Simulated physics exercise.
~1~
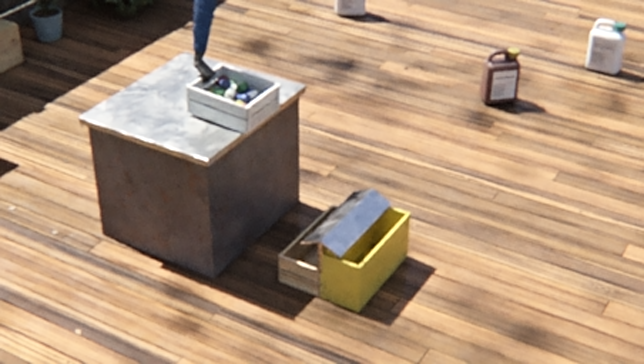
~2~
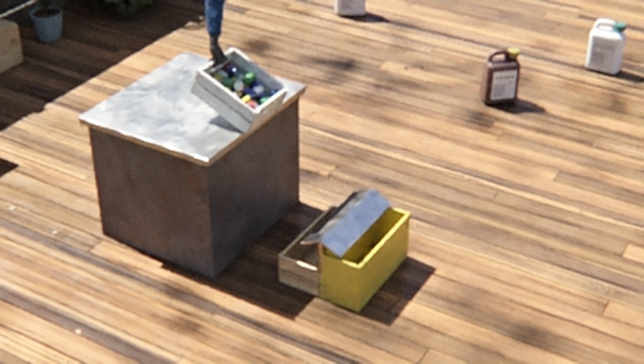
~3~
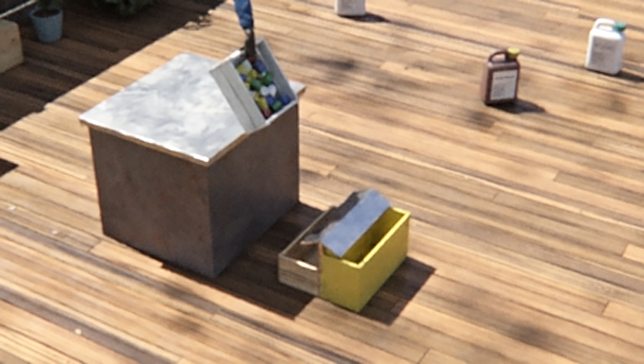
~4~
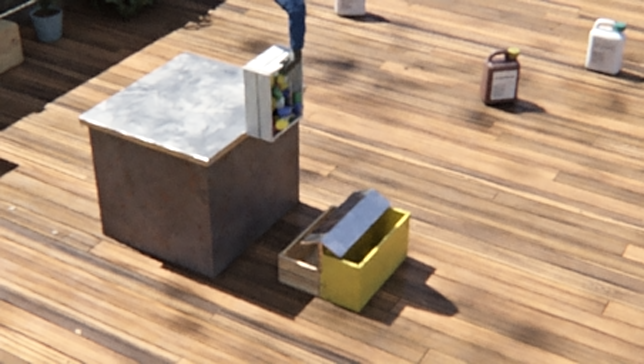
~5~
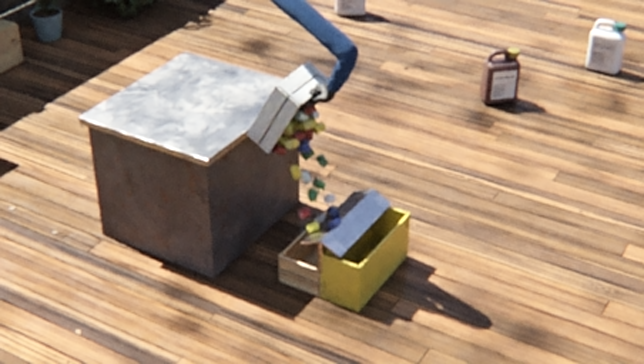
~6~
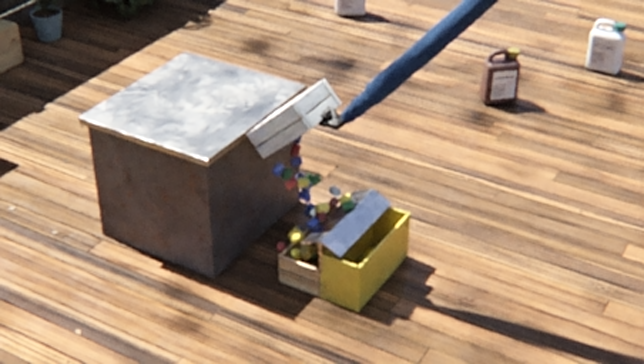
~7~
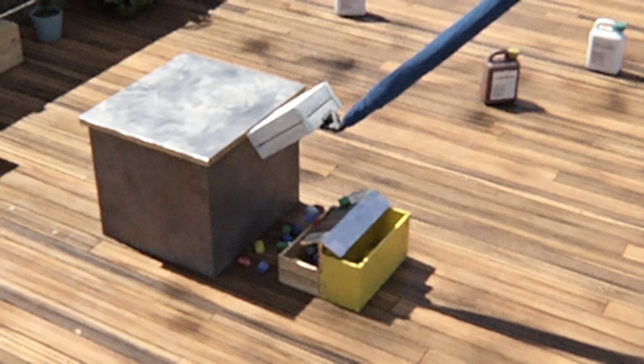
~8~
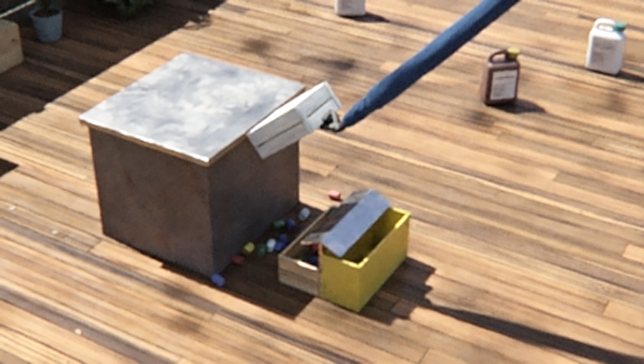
The video shows a blue arm tipping a white crate over the right edge of a bench, spilling small colourful pieces toward a wooden tote beside a yellow box. Many land in the tote, others scatter on the deck between it and the bench, and the crate stays tipped.
